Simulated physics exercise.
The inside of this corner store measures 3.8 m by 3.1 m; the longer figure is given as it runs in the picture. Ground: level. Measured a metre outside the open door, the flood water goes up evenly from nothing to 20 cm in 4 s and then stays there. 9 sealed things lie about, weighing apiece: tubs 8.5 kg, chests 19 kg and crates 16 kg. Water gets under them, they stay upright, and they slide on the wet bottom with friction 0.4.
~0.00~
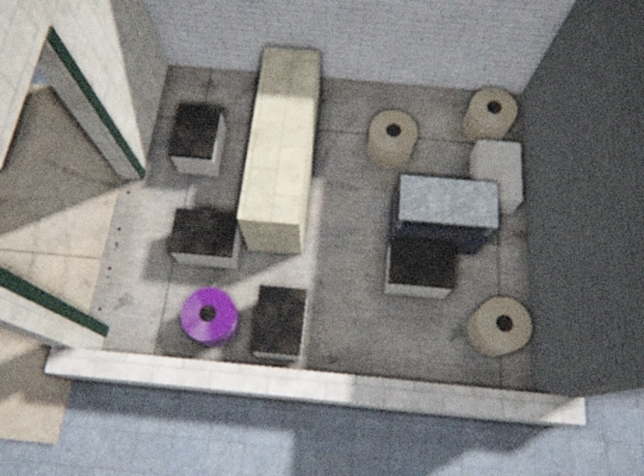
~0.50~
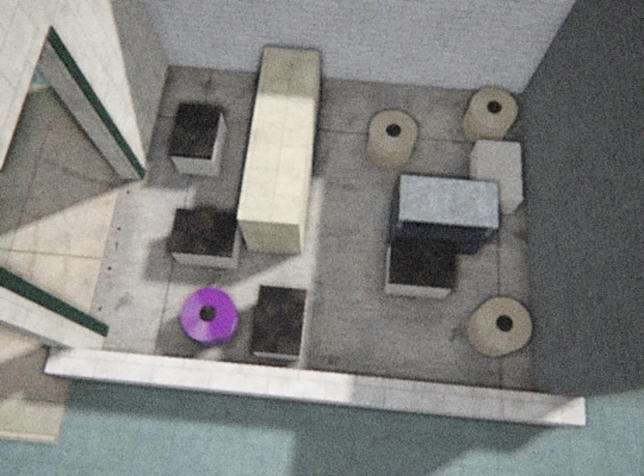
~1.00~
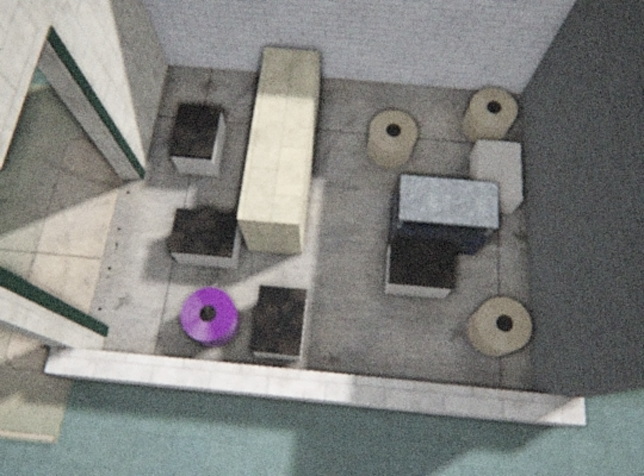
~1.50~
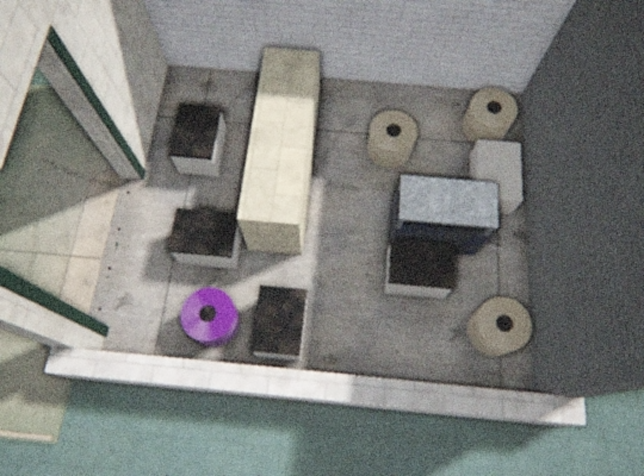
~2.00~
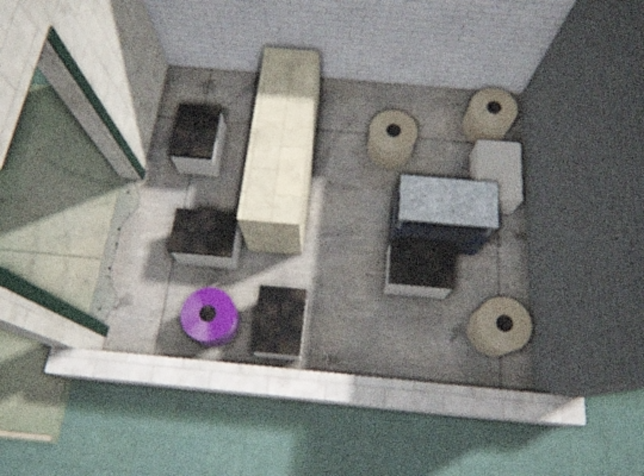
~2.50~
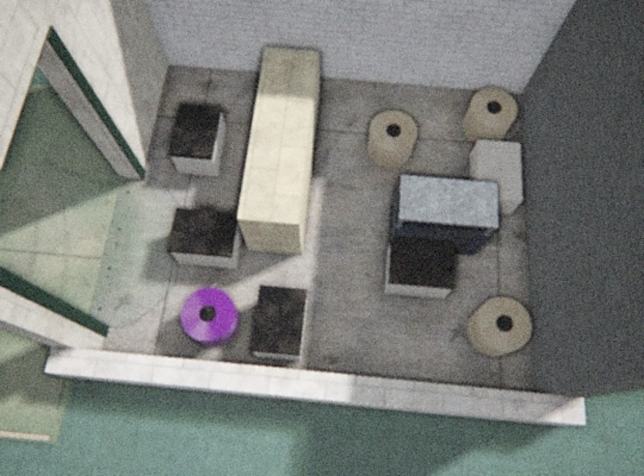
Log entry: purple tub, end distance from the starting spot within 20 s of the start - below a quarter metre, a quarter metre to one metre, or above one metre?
Distance covered: Large.
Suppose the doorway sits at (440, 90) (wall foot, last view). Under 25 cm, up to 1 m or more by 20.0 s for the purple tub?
The purple tub covers a long distance.
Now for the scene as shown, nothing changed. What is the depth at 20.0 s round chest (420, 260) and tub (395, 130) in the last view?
21 and 20 cm.
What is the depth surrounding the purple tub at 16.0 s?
About 21 cm.
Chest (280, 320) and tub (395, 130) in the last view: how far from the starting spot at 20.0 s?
200 cm, 20 cm.
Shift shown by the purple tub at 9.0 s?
Displacement by then near 200 cm.
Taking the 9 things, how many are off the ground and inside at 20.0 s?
Count: 9.
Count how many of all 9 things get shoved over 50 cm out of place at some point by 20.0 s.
By my count, 9.
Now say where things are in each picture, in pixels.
The first picture shows the purple tub at (208, 314), on the bottom; 0.0 m2 under water; 0 of 9 have shifted.
The second picture shows the purple tub at (208, 314) rests on the ground; water covers 0.0 m2; 0 of 9 have shifted.
The third picture shows the purple tub at (208, 314), on the bottom; water covers 0.0 m2; 0 of 9 have shifted.
The fourth picture shows the purple tub at (208, 314) rests on the ground; 0.0 m2 under water; 0 of 9 have shifted.
The fifth picture shows the purple tub at (208, 314), on the bottom; water covers 0.0 m2; 0 of 9 have shifted.
The sixth picture shows the purple tub at (208, 314), on the bottom; 0.6 m2 under water; 0 of 9 have shifted.
After 4.0 s the purple tub is near (227, 333), 0.2 m from its start, aground; 0 afloat.
After 9.0 s the purple tub is near (455, 309), 2.0 m from its start, afloat; 9 afloat.
After 16.0 s the purple tub is near (441, 276), 1.9 m from its start, afloat; 9 afloat.
After 20.0 s the purple tub is near (461, 259), 2.1 m from its start, afloat; 9 afloat.
